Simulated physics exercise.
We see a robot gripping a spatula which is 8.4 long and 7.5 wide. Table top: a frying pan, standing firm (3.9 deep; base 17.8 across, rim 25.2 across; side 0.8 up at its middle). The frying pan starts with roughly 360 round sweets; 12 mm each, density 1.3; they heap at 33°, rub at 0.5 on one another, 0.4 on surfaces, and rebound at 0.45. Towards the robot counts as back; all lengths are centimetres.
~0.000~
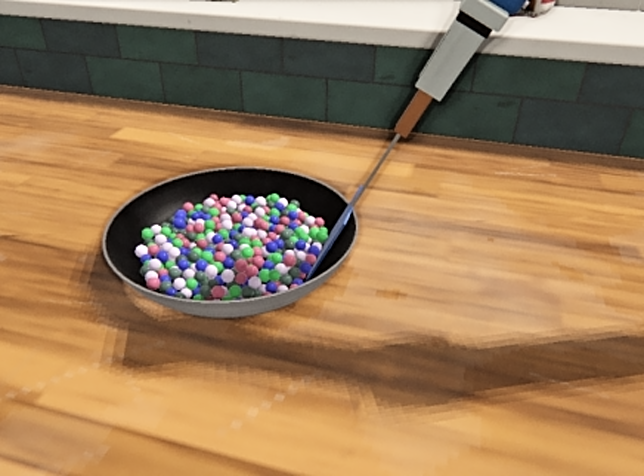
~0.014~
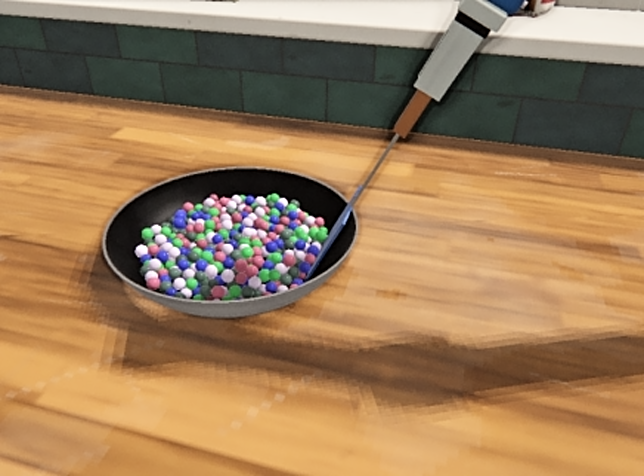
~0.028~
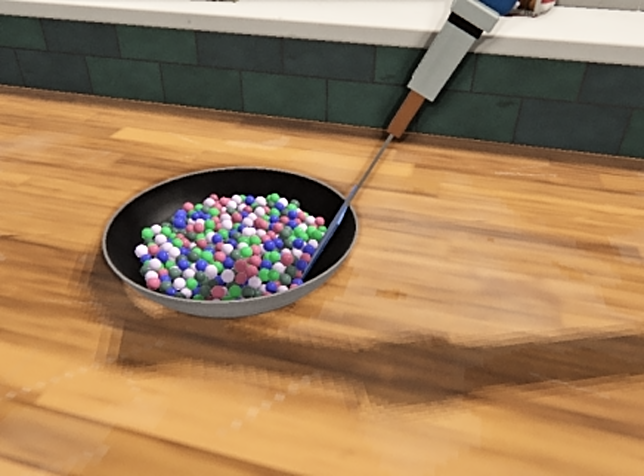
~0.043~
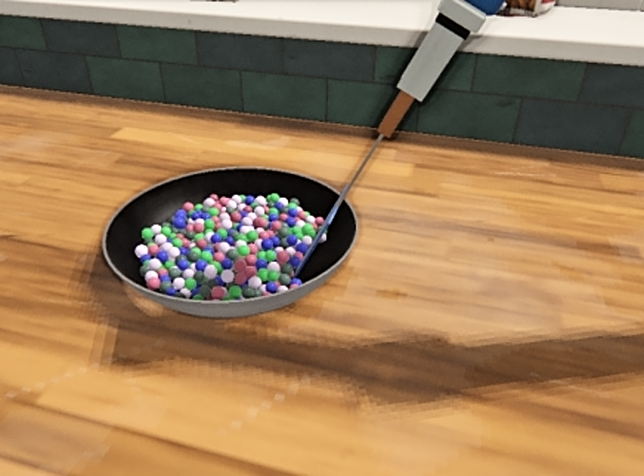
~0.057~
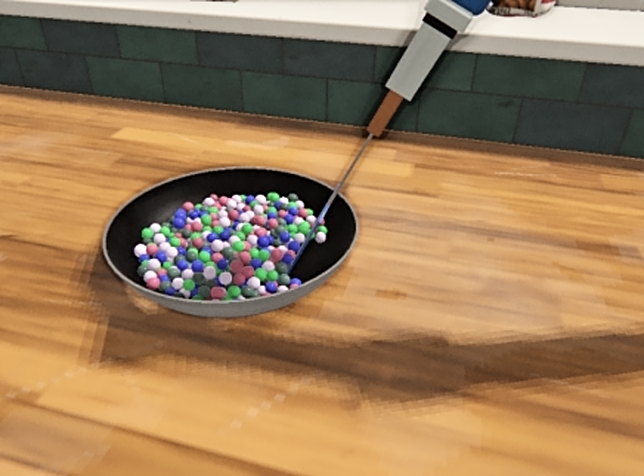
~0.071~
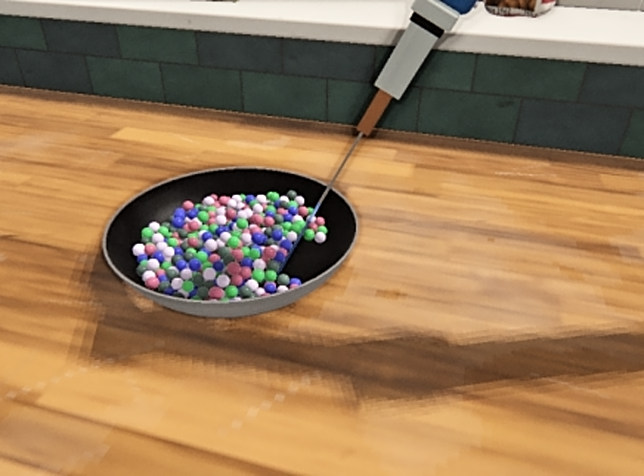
Robot-held spatula resting in a black frying pan of multicoloured balls, then sliding slowly left and nudging some of them along.
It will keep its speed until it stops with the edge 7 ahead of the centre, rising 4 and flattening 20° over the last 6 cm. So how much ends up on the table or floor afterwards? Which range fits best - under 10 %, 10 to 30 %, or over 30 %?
The range that fits: Under 10 %.
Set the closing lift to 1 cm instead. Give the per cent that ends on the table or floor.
About 0 %.
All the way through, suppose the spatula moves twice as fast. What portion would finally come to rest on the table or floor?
Near 15 %.
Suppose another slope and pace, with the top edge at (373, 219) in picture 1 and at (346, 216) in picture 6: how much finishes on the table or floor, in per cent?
Off the vessel, on the table or floor: Some 5 percent.
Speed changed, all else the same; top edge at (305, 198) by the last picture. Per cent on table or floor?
Roughly 10 per cent.
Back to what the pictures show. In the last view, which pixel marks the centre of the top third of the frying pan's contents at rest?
Roughly at (160, 224).
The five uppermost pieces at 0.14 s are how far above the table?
Estimated height above table: Approx. 4 cm.
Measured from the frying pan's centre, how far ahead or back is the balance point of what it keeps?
The balance point lies close to 4.0 cm ahead.
After 0.14 s, sloping 64°, highest piece 4 above the table; 360 in the frying pan.
After 0.21 s, sloping 56°, highest piece 5 above the table; 360 in the frying pan.
After 0.45 s, sloping 44°, highest piece 5 above the table; 350 in the frying pan, 8 on the table or floor, 2 on the blade or in flight.
After 1.50 s, sloping 44°, highest piece 4 above the table; 350 in the frying pan, 10 on the table or floor.
At rest, 350 in the frying pan, 10 on the table or floor. That is 3 % on the table or floor.
